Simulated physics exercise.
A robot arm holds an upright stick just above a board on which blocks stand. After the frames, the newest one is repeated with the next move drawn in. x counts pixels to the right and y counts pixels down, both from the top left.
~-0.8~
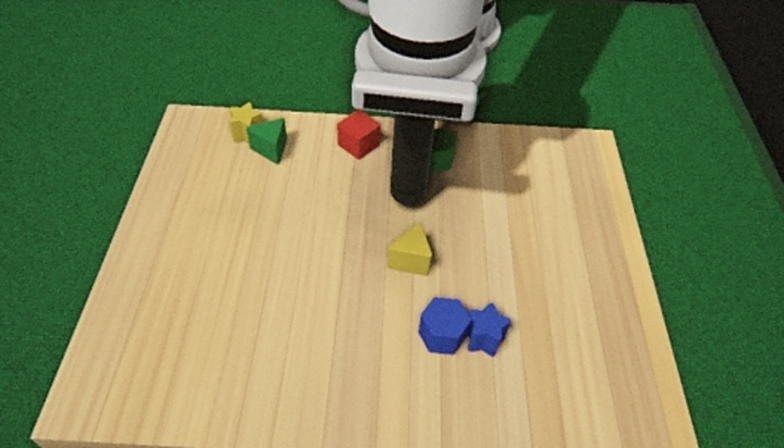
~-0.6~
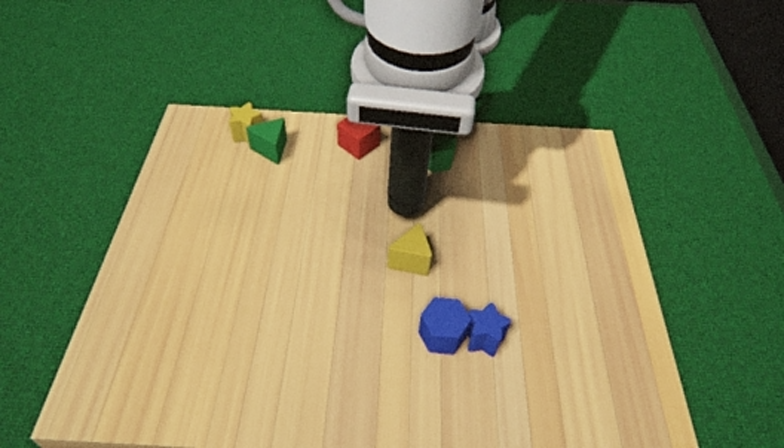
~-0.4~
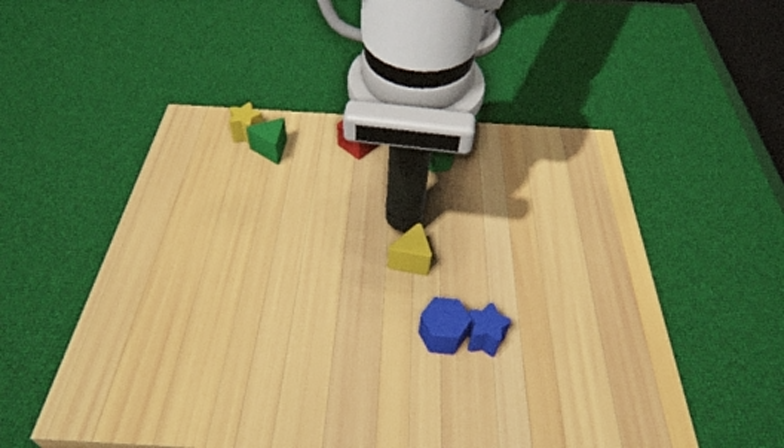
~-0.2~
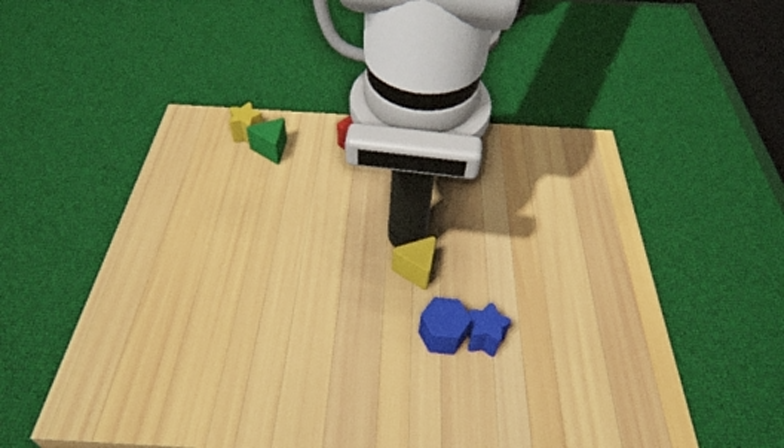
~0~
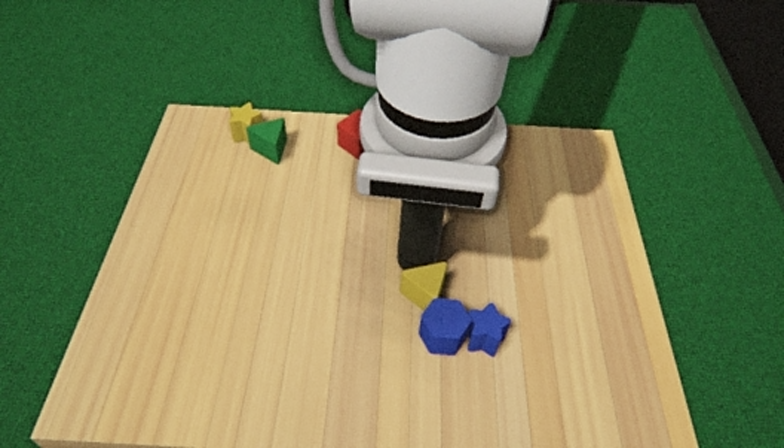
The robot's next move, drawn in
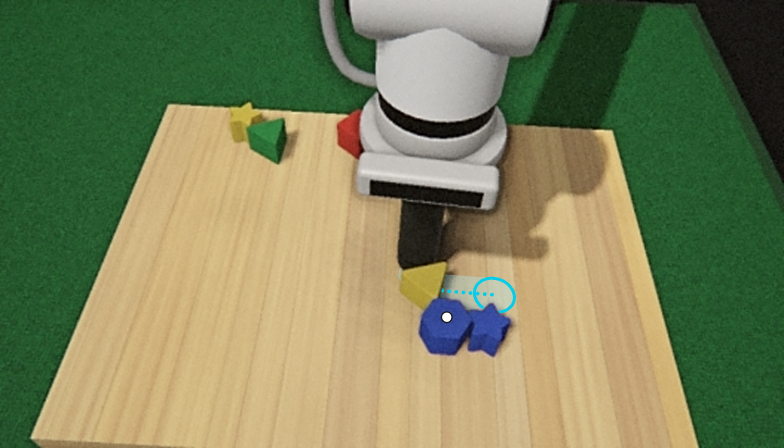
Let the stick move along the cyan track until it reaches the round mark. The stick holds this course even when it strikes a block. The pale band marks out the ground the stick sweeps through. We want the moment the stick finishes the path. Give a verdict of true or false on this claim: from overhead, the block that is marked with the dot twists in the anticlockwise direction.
It is true.
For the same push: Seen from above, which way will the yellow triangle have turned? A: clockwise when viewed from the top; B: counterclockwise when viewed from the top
Choice A: Clockwise when viewed from the top.
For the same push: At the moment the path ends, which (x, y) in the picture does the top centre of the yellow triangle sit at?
When the path ends, it will be at (435, 299).
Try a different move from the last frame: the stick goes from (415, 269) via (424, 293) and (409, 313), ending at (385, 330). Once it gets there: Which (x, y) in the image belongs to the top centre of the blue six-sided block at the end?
The middle of its upper face should be somewhere near (452, 347).
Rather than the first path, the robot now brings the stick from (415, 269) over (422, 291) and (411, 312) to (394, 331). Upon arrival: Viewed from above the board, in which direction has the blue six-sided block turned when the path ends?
Looking down, my answer is that the blue six-sided block rotates anticlockwise.
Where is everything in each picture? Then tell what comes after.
In the first picture, stick tip at (408, 193); block tops, yellow triangle at (413, 241); blue six-sided block at (446, 316); blue star block at (489, 321).
In the second picture, stick at (405, 203); blocks unchanged.
In the third picture, stick at (404, 218); blocks unchanged.
In the fourth picture, stick at (407, 237); yellow triangle at (419, 252).
In the fifth picture, stick at (417, 260); yellow triangle at (428, 277); blue six-sided block at (447, 317); blue star block at (489, 321).
Path on the board, from (415, 269) by way of (434, 288) and (464, 293) to (494, 295); the dot is on the blue six-sided block.
What follows on the original path. Halfway along, stick at (452, 283); yellow triangle at (435, 299), turned 35° clockwise; blue six-sided block at (449, 334), turned 35° anticlockwise.
At the end, stick at (497, 286); yellow triangle at (435, 299), turned 35° clockwise; blue six-sided block at (449, 334), turned 35° anticlockwise; blue star block in place.
